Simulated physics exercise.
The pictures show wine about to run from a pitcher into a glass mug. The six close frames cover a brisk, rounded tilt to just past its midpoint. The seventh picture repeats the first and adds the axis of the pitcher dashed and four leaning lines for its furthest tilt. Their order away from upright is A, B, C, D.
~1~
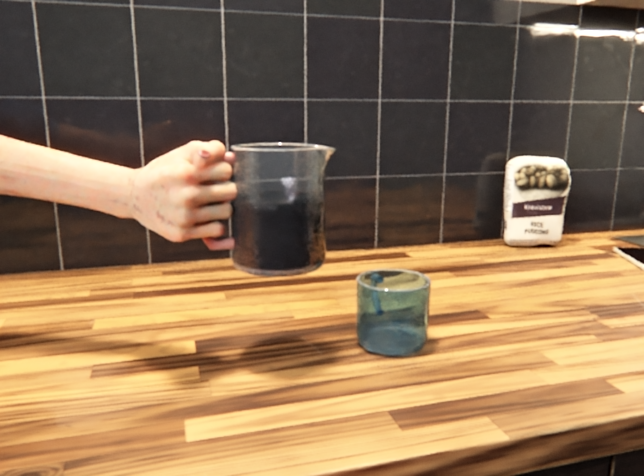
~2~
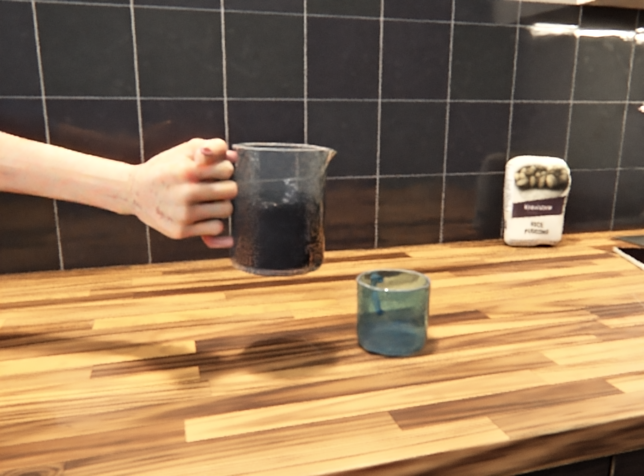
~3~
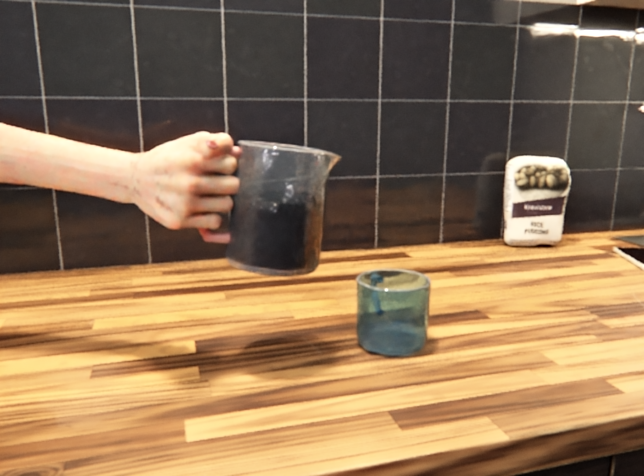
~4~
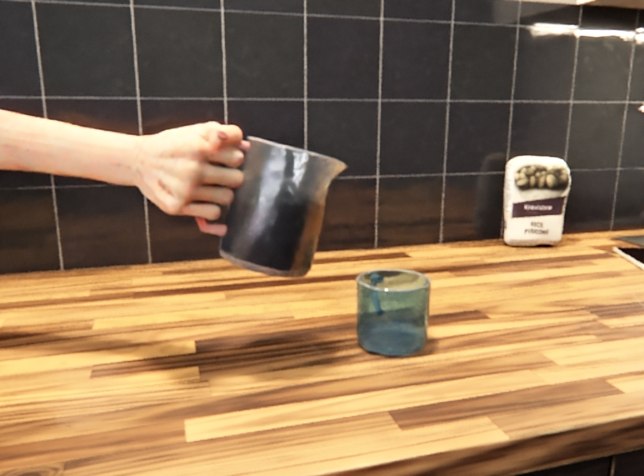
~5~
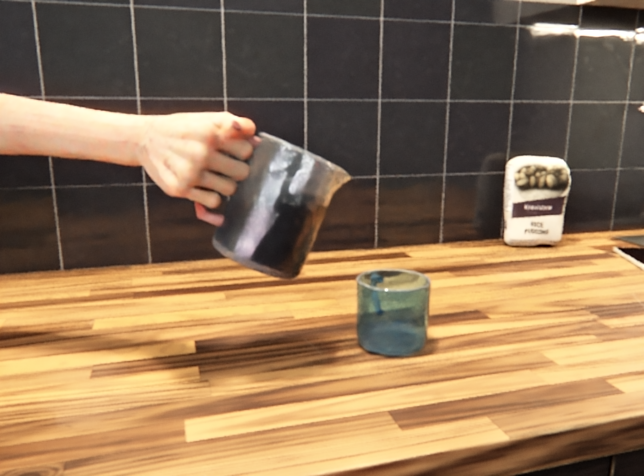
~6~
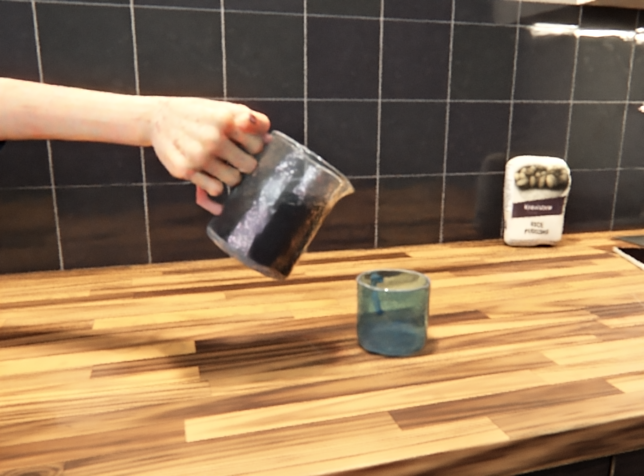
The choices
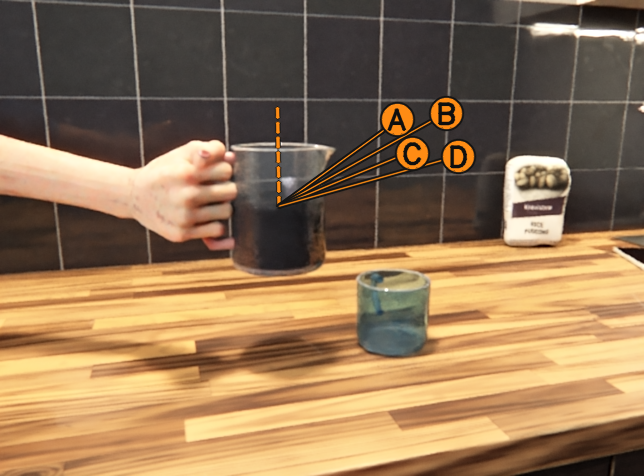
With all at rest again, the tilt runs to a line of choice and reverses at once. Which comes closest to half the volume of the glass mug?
C.
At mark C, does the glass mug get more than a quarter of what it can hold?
Yes.
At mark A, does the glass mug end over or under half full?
Under.
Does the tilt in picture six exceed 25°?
Yes.
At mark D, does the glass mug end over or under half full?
Over half.
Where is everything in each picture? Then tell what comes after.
In the first frame, upright, lip at (333, 149); rim of the glass mug round (394, 279); nothing has left yet.
In the second frame, upright, lip at (335, 151); nothing has left yet.
In the third frame, tipped about 7°, lip at (339, 156); nothing has left yet.
In the fourth frame, tipped about 15°, lip at (345, 165); nothing has left yet.
In the fifth frame, tipped about 25°, lip at (350, 177); nothing has left yet.
In the sixth frame, tipped about 35°, lip at (353, 190); nothing has left yet.
On the marked copy, A at (383, 130); B at (430, 121); C at (395, 157); D at (441, 160).
For mark A, the glass mug ends with about 14 % of what it can hold.
For mark B, the glass mug ends with about 30 % of what it can hold.
For mark C, the glass mug ends with about 50 % of what it can hold.
For mark D, the glass mug ends with about 70 % of what it can hold.
